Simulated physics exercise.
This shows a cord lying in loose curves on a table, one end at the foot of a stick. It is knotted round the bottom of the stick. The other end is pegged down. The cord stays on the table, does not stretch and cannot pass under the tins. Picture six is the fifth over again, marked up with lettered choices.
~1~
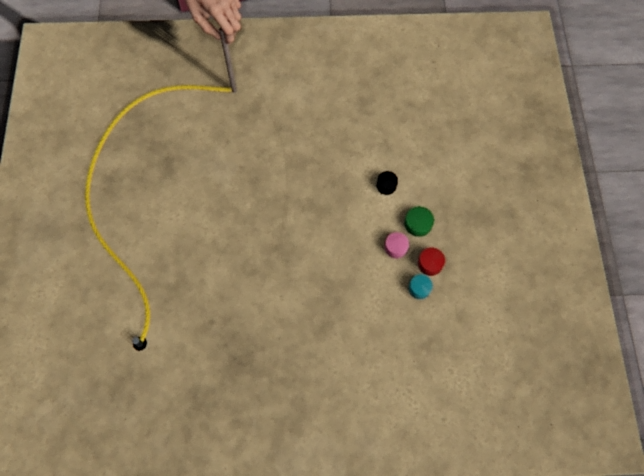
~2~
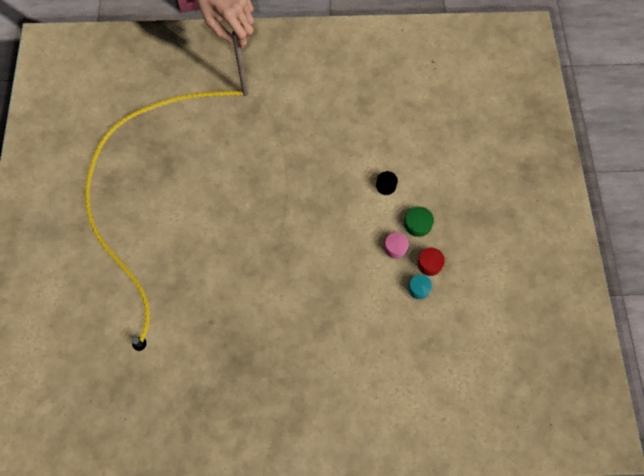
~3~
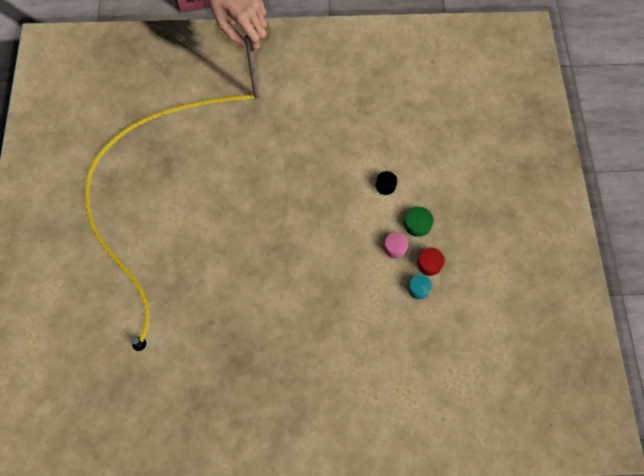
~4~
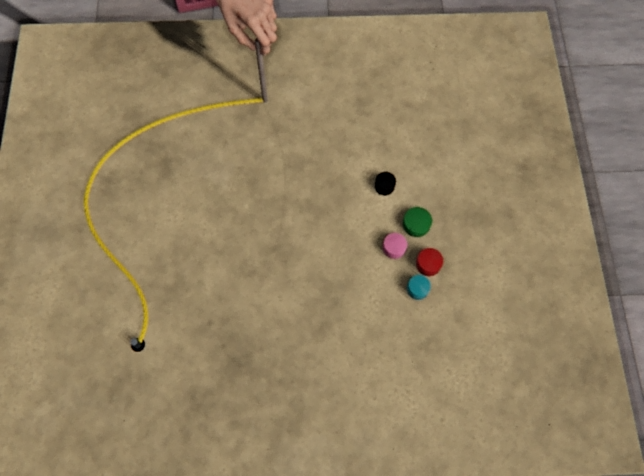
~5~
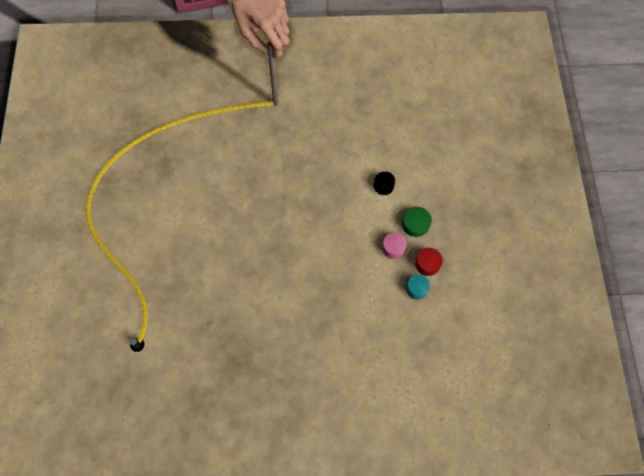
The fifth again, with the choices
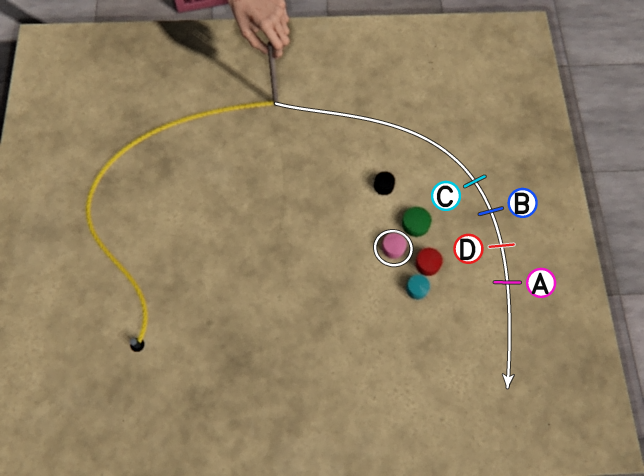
A yellow cord's upper end moves slowly right and slightly down as a hand at the top edge guides the stick it is tied to, drawing its upper curve flatter, while the pegged end and five coloured tins stay put.
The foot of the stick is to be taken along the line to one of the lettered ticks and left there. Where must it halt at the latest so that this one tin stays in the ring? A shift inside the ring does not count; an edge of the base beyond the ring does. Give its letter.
The farthest safe stop is A.
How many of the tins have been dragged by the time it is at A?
Two.
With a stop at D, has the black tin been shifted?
By then, yes.
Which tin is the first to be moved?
The black tin.
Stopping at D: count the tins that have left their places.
By then, one.
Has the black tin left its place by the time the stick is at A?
By then, yes.
On the marked copy, A at (507, 282); B at (491, 211); C at (475, 181); D at (502, 246); the ring at (393, 248); the route from (276, 104) via (471, 176) to (508, 388).
Taking A. A third of the way, foot of the stick (387, 124); pink tin (394, 246).
Two thirds of the way, foot of the stick (479, 188); pink tin (394, 246).
When it is over, foot of the stick (507, 283); green tin (416, 235); pink tin (394, 247); black tin (392, 226); the pink tin is still in its ring.
As for the rest, B is safe but short; C is safe but short; D is safe but short.
